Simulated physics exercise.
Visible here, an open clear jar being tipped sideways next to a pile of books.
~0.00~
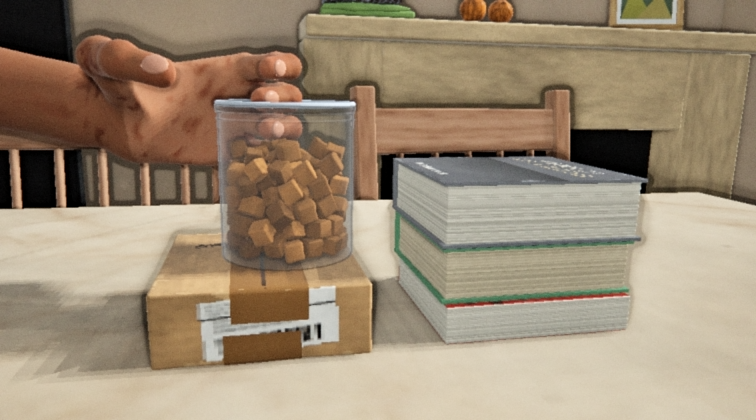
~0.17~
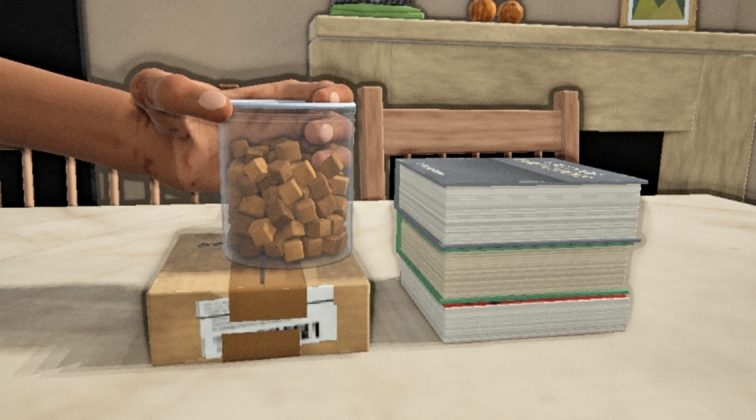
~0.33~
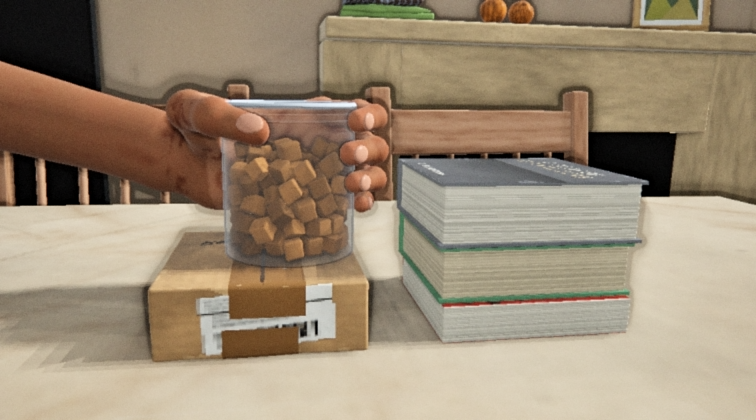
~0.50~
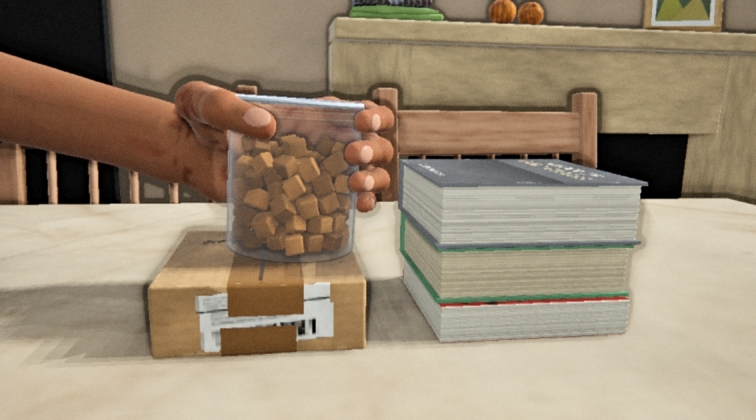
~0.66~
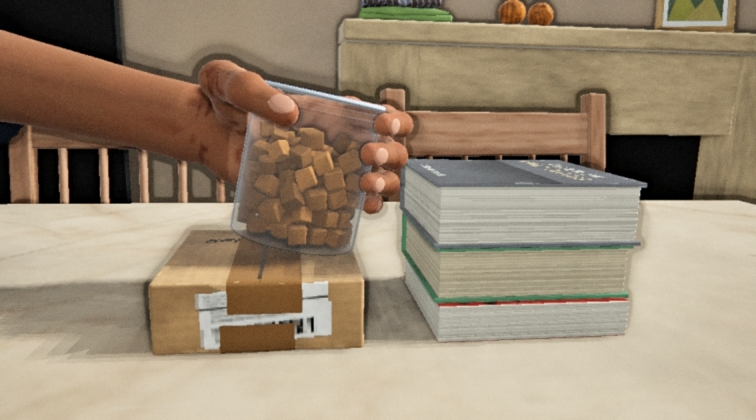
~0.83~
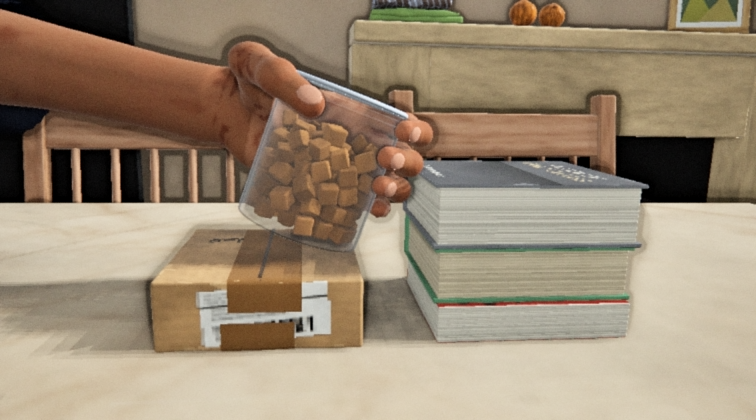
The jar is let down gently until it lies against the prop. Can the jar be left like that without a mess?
I bet the contents are contained at that angle.
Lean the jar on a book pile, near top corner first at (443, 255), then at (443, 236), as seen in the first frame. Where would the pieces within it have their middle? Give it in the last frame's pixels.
First try: Around (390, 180). Second try: Around (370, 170).
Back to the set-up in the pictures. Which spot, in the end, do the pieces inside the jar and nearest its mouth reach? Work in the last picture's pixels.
Look close to (385, 149) in the final view.
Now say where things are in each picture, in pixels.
Jar at (287, 178), three quarters full of brown sugar cubes; book pile at (505, 195), reaching half way up the jar, in the first frame.
Jar at (288, 178), upright; rim at (351, 105); top of the contents at (280, 160), in the second frame.
Jar at (290, 178), upright; rim at (353, 105); book pile at (507, 196), in the third frame.
Jar at (294, 174), leaning 3°; rim at (360, 106); top of the contents at (287, 156), in the fourth frame.
Jar at (307, 166), leaning 11°; rim at (382, 109); book pile at (507, 198), in the fifth frame.
Jar at (322, 160), leaning 20°; rim at (404, 116); book pile at (509, 199), reaching half way up the jar, in the sixth frame.
Around 0.97 s, the jar leans 27°; everything is still inside.
Around 1.14 s, the jar leans 35°; everything is still inside.
Around 1.33 s, the jar rests on the book pile at 37°; everything is still inside.
Finally (1.7 s), the jar rests on the book pile at 37°; everything is still inside.
